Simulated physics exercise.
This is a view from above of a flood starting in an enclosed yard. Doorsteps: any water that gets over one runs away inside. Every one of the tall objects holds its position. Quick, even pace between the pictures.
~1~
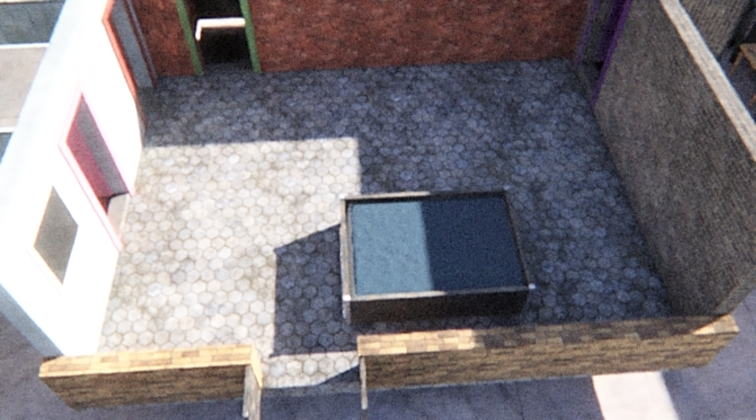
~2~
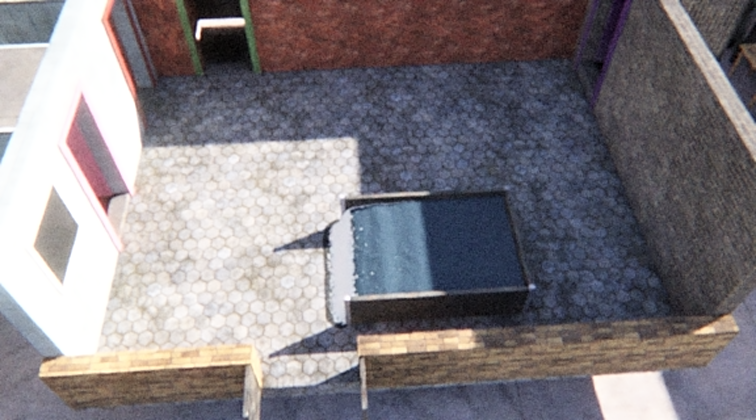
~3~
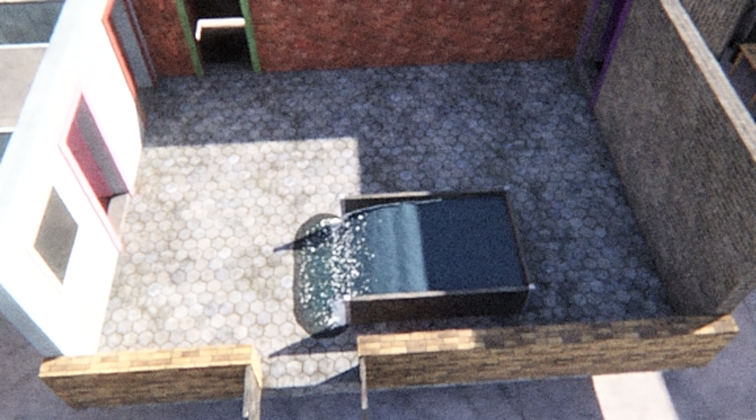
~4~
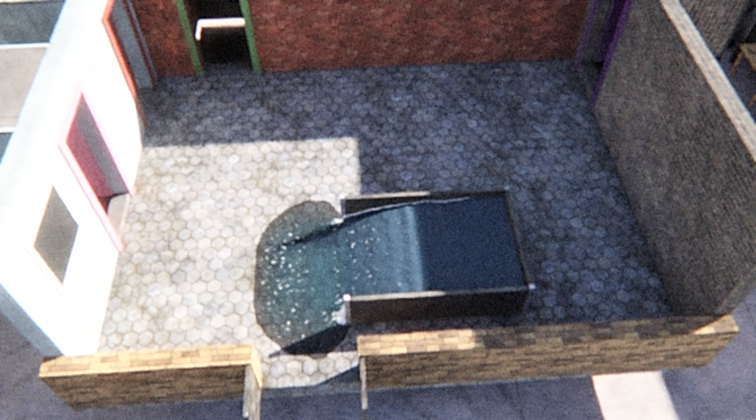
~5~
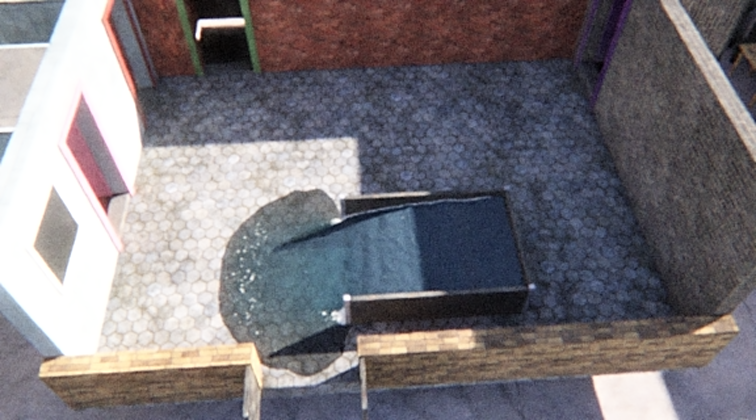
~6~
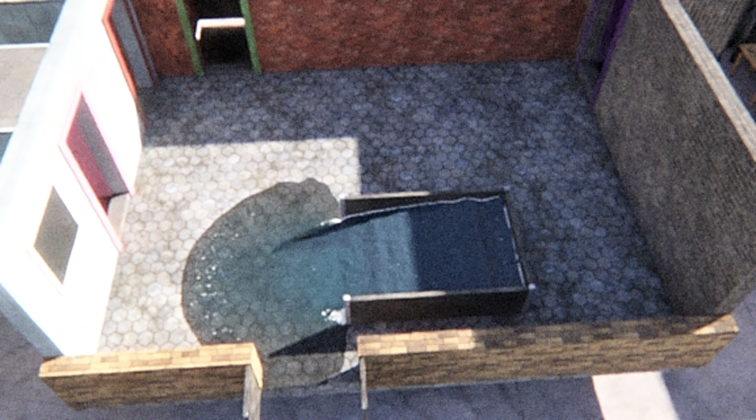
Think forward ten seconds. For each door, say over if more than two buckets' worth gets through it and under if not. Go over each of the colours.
As I see it, the green door overshoots the mark there. The red door overshoots the mark there. The pink door overshoots the mark there. The purple door doesn't overshoot the mark there.
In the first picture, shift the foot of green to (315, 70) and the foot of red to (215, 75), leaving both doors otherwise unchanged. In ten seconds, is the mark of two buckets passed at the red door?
Answer: Red is flooded.
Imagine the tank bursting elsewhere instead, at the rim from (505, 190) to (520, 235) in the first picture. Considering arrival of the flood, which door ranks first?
That one is the purple-painted one.
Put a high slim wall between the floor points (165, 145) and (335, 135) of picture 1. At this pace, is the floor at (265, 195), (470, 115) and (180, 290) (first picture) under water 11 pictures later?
Point by point: First submerged, second not reached, third submerged.
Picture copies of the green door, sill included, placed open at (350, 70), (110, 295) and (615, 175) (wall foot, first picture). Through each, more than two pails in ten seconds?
Taking them as listed, the first undershoots, the second overshoots and the third undershoots.
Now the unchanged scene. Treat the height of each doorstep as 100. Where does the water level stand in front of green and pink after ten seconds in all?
First 220 percent, then 40 percent.
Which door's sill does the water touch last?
Answer - the purple-painted one.
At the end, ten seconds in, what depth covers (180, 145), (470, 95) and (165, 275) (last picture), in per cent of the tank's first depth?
12, 6 and 8 per cent, roughly.
A moment on, water covers 25 % of the floor; the green door not reached, the red door not reached, the pink door wet at the sill, nothing in, the purple door not reached.
Next, water covers 30 % of the floor; the green door not reached, the red door not reached, the pink door under two buckets in, the purple door not reached.
Then, water covers 35 % of the floor; the green door not reached, the red door wet at the sill, nothing in, the pink door over two buckets in, the purple door not reached.
Later, water covers 50 % of the floor; the green door over two buckets in, the red door over two buckets in, the pink door far over two buckets in, the purple door not reached.
In the end, water covers 75 % of the floor; the green door far over two buckets in, the red door over two buckets in, the pink door far over two buckets in, the purple door wet at the sill, nothing in.
